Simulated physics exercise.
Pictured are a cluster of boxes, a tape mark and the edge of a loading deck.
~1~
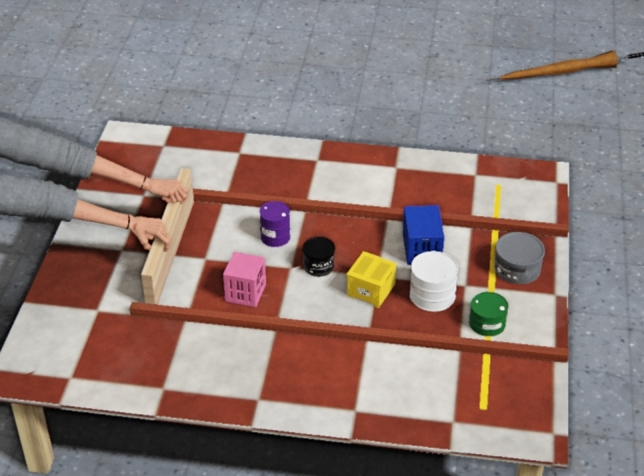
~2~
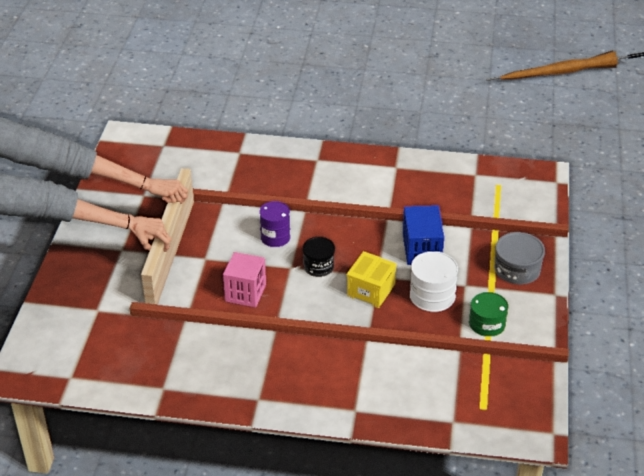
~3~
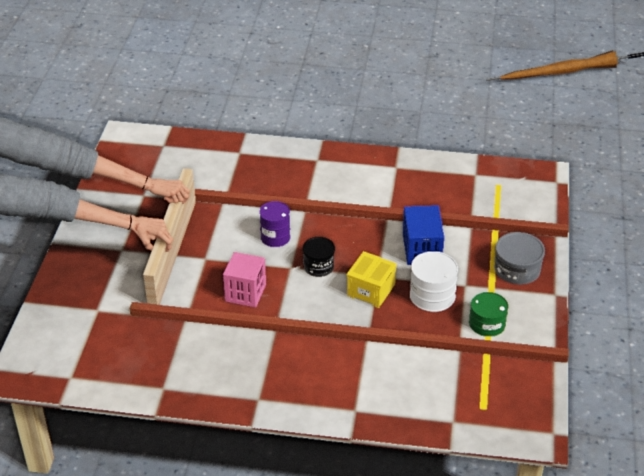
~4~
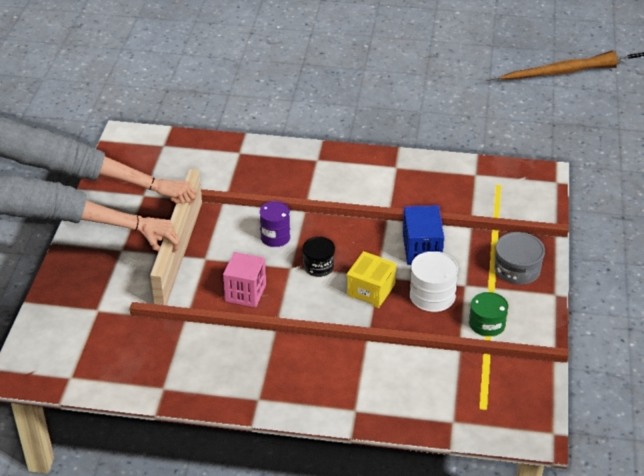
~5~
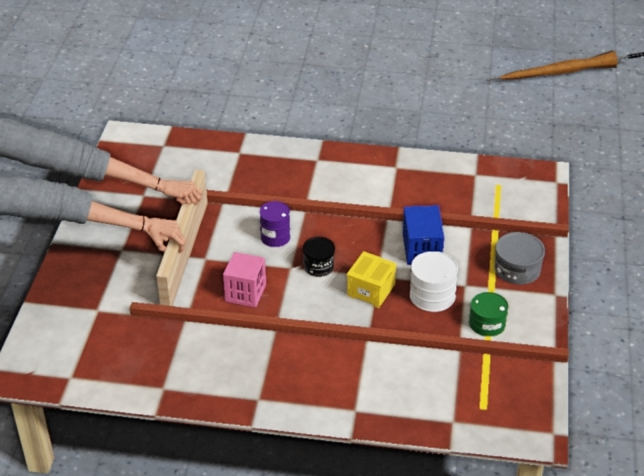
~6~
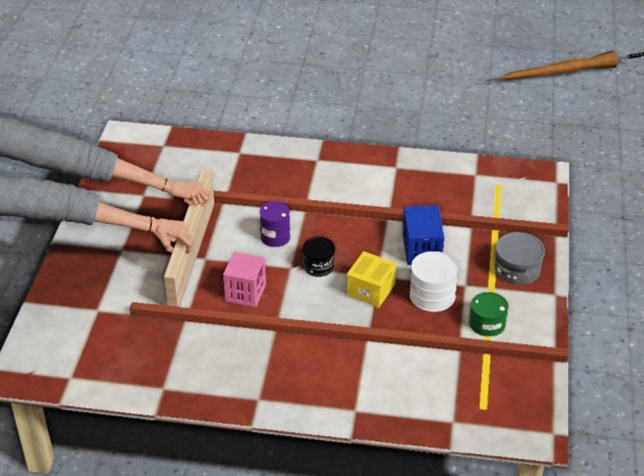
A wooden plank, held upright by two hands at the left of a red-and-white checkered table, slides slowly a short way right between two rails. The pink crate, purple canister, black pail, yellow tote and other containers stay still, with a gap remaining between them and the plank.
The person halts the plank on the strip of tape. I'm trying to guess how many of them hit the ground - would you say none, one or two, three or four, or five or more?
It ends with just one or a pair down.
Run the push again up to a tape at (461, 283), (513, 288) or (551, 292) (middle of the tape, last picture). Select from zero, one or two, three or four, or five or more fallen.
Result per tape, in order - none / one to two / 5 or more.
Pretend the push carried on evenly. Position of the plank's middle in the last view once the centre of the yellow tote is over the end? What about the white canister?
I reckon its middle sits around (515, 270) and then around (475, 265).
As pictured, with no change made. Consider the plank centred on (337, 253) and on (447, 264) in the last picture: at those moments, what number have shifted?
I make it 4 at the first spot and 8 at the other.
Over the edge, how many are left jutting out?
That would be 0.
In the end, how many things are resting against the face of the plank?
At rest, 3 are in contact.
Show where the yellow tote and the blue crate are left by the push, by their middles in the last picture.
Final centres, first then second: (543, 293), (545, 244).
Soon after, none off yet; grey pail at rest near (519, 258); green canister at rest near (489, 314); white canister at rest near (434, 281).
By the end, the number that fall off is one or two; fallen, white canister and grey pail.
